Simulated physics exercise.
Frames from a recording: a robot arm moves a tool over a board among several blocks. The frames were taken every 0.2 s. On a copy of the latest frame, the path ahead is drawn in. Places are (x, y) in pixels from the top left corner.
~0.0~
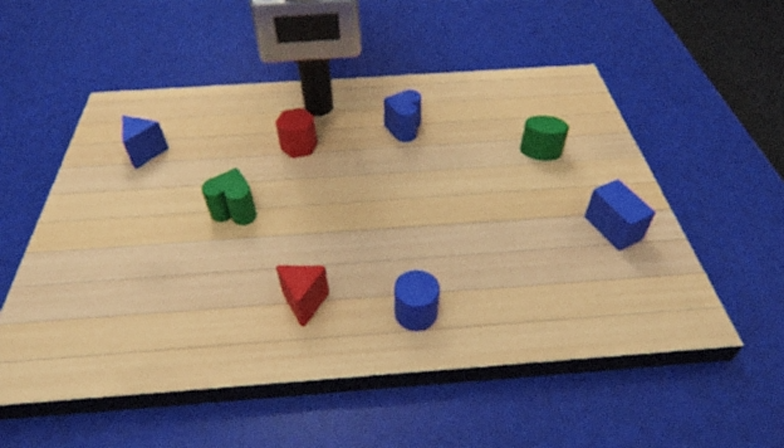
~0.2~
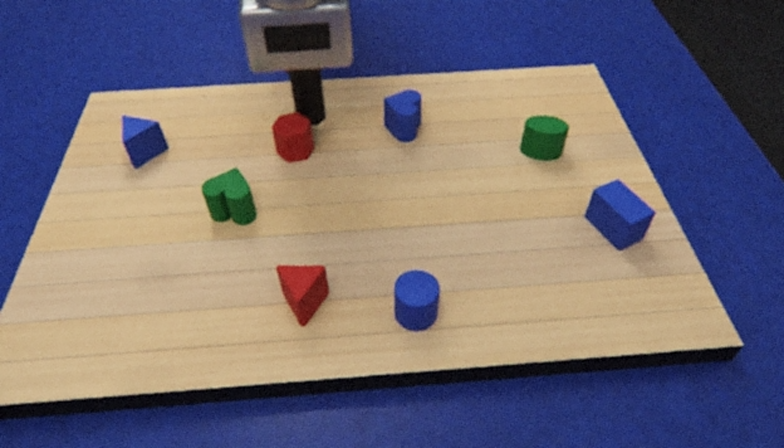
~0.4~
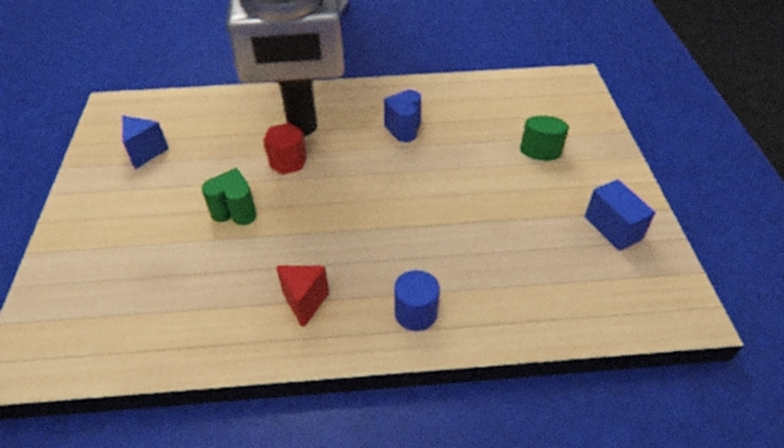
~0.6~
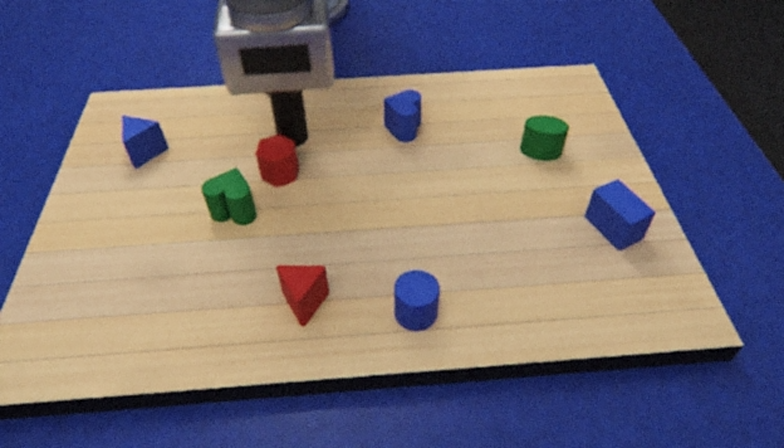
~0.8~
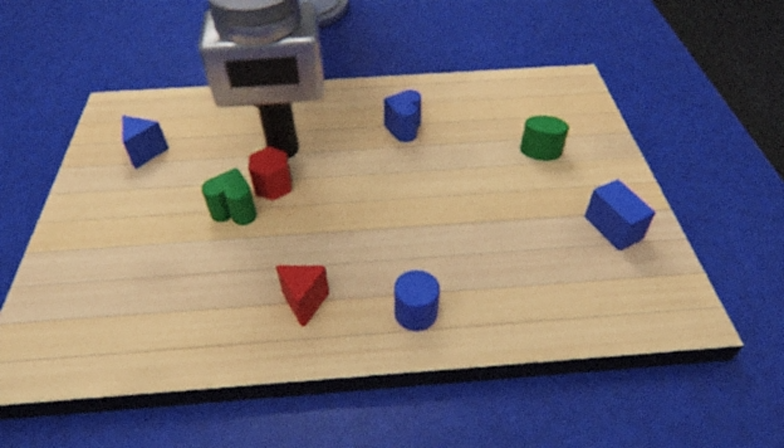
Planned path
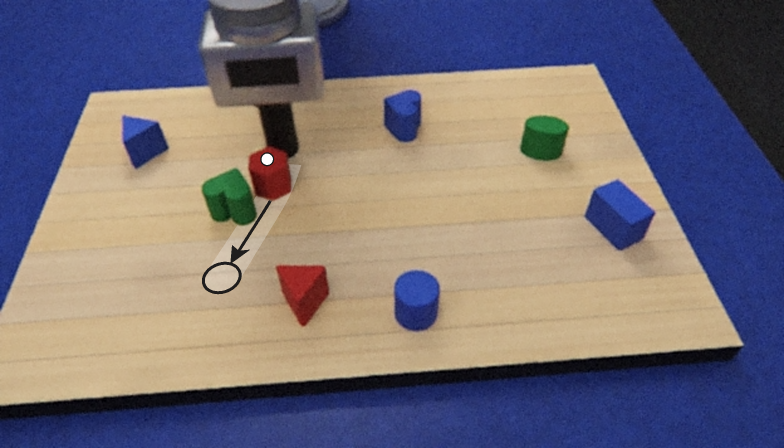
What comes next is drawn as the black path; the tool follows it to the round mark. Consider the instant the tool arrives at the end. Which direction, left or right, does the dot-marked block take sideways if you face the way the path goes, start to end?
Side: Left.
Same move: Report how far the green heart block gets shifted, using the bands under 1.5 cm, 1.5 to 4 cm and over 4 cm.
The answer here is from 1.5 to 4 cm.
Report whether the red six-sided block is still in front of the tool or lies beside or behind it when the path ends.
It is still ahead of the tool.
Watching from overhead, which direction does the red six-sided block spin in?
Viewed from above: Anti-clockwise.
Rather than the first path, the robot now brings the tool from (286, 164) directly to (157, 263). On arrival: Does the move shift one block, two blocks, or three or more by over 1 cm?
My answer is two.
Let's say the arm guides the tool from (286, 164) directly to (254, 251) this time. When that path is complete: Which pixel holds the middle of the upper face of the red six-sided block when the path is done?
Its top centre is at about (235, 254).
Drawn move, from (286, 164) through (261, 217) to (222, 278); the dot is on the red six-sided block.
What follows on the original path. One third of the way, tool (268, 185); green heart block (215, 193), turned 30° clockwise; red six-sided block (255, 198), turned 15° anticlockwise.
Two thirds of the way, tool (244, 223); green heart block (211, 196), turned 50° clockwise; red six-sided block (237, 239), turned 40° anticlockwise.
At the end, tool (217, 264); green heart block (211, 196), turned 50° clockwise; red six-sided block (223, 283), turned 75° anticlockwise; red triangular block still.
